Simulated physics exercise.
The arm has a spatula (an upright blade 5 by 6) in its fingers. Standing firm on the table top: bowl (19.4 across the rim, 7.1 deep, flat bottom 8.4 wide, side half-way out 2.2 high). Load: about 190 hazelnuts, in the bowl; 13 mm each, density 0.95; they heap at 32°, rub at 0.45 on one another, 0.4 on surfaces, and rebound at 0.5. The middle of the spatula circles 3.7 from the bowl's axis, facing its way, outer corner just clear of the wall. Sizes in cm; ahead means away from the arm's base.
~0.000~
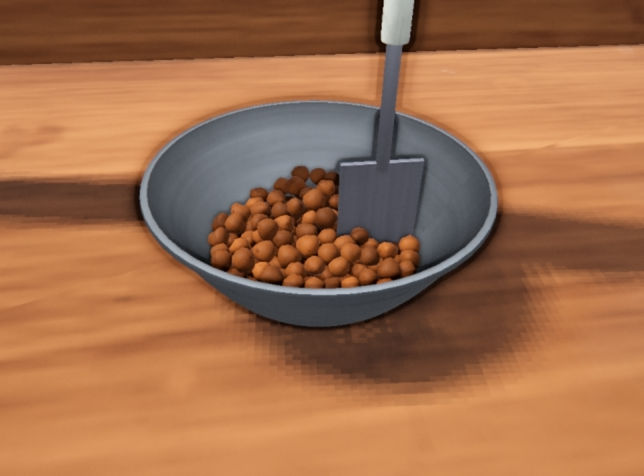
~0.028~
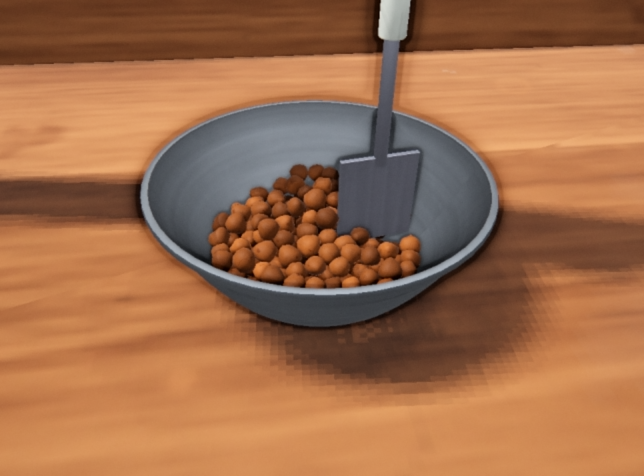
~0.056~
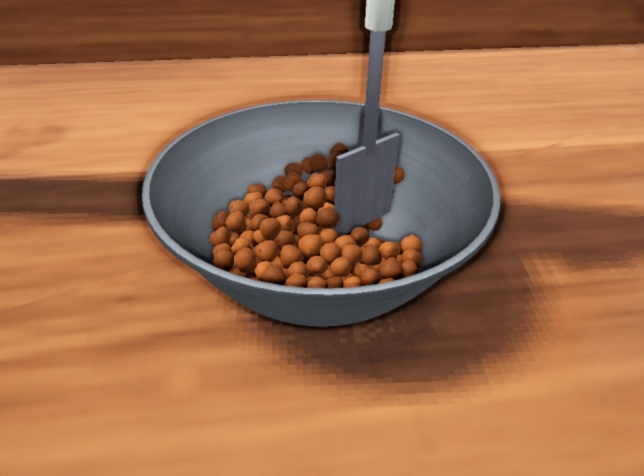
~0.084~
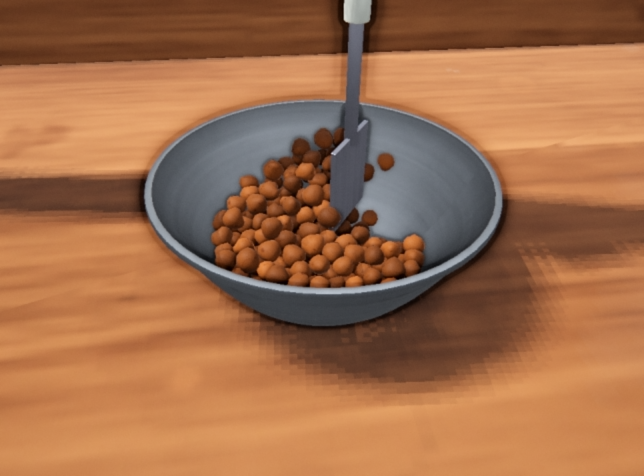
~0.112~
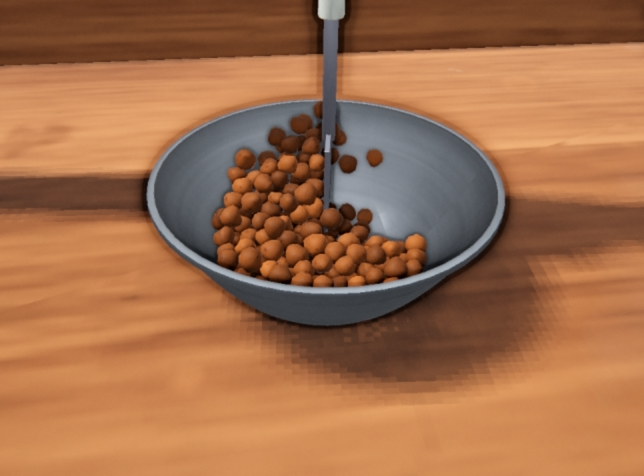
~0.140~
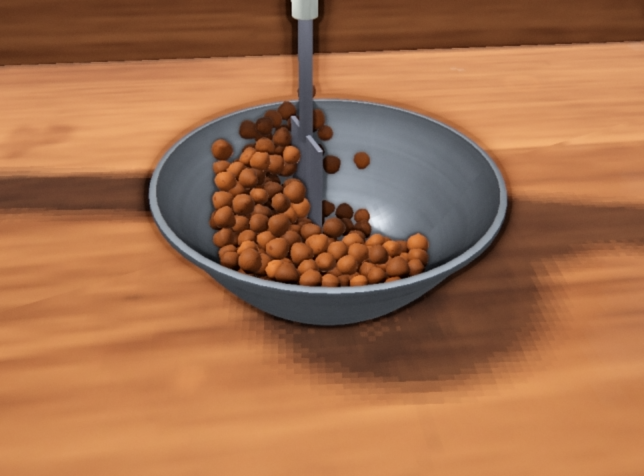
A spatula sweeps leftward through a gray bowl, pushing brown hazelnuts up its left side.
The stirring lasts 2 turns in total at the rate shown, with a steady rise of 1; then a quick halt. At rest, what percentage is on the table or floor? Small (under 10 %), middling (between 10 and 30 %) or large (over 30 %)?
On the table or floor the share is middling, between 10 and 30 %.
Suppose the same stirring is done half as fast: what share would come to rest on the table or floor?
It would be near 0 per cent.
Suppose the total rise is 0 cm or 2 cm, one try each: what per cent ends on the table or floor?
About 20 and 10 per cent.
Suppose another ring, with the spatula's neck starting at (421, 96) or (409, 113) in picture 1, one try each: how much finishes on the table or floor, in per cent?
Some 0 and 15 per cent.
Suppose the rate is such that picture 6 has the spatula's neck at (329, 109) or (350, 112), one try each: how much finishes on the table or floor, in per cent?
About 5 and 0 per cent.
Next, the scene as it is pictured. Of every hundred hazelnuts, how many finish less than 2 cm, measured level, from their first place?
About 5 per cent.
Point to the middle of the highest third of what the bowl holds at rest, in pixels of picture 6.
Near (372, 210).
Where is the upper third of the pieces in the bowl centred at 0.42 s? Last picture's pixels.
Around (437, 205).
After 0.42 s, 343° round, highest piece 9 above the table; 170 in the bowl, 17 on the table or floor, 7 in flight or on the tool.
After 0.69 s, 223° round, highest piece 8 above the table; 160 in the bowl, 33 on the table or floor, 1 in flight or on the tool.
After 1.03 s, 0° round, highest piece 6 above the table; 157 in the bowl, 37 on the table or floor.
After 1.73 s, 0° round, highest piece 6 above the table; 157 in the bowl, 37 on the table or floor.
In the end, 157 in the bowl, 37 on the table or floor. That is 19 % on the table or floor.
